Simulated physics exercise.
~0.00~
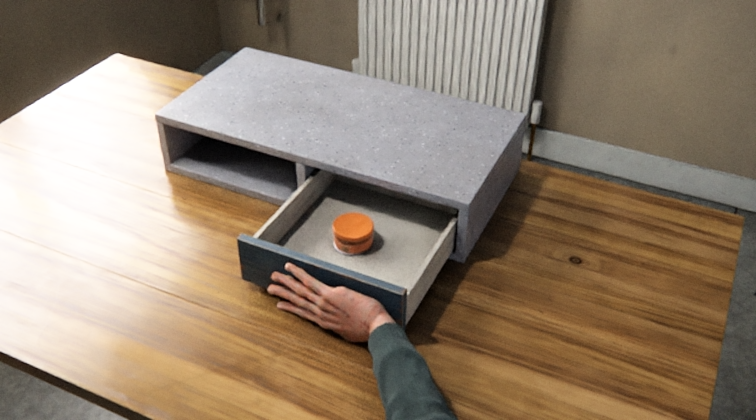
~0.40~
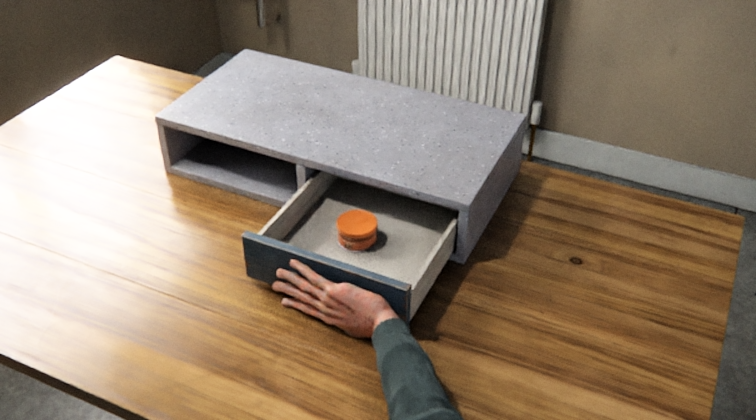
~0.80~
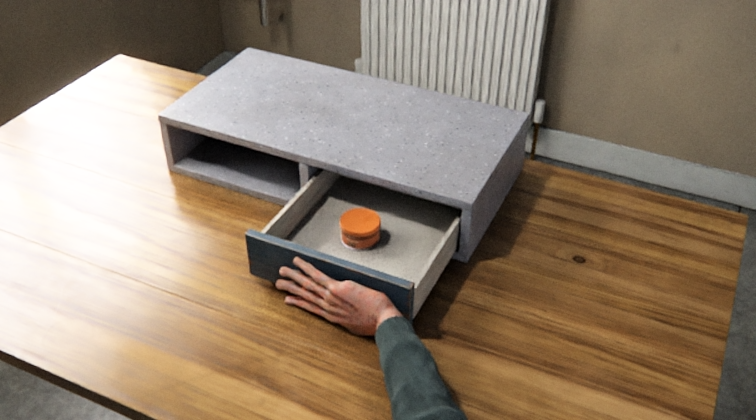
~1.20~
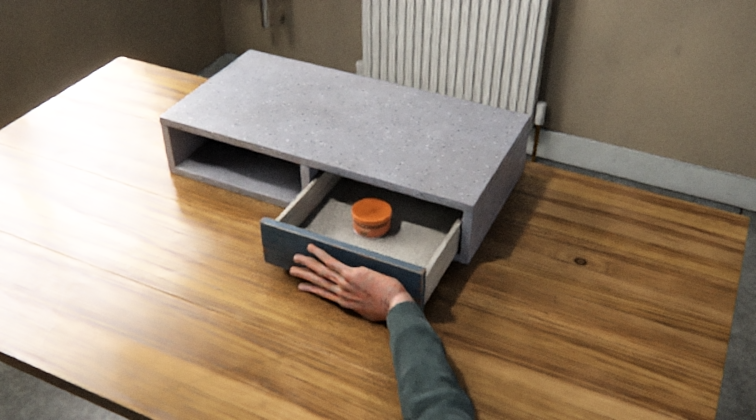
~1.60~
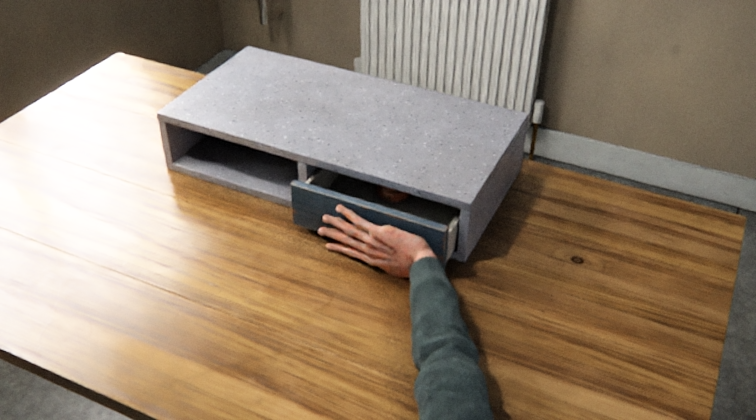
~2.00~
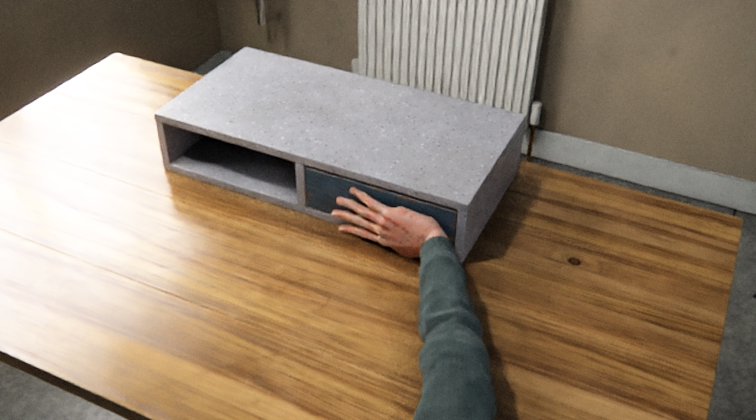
Drawer holding an orange tin sliding into a grey chest on a wooden table, pushed by a hand until fully shut.
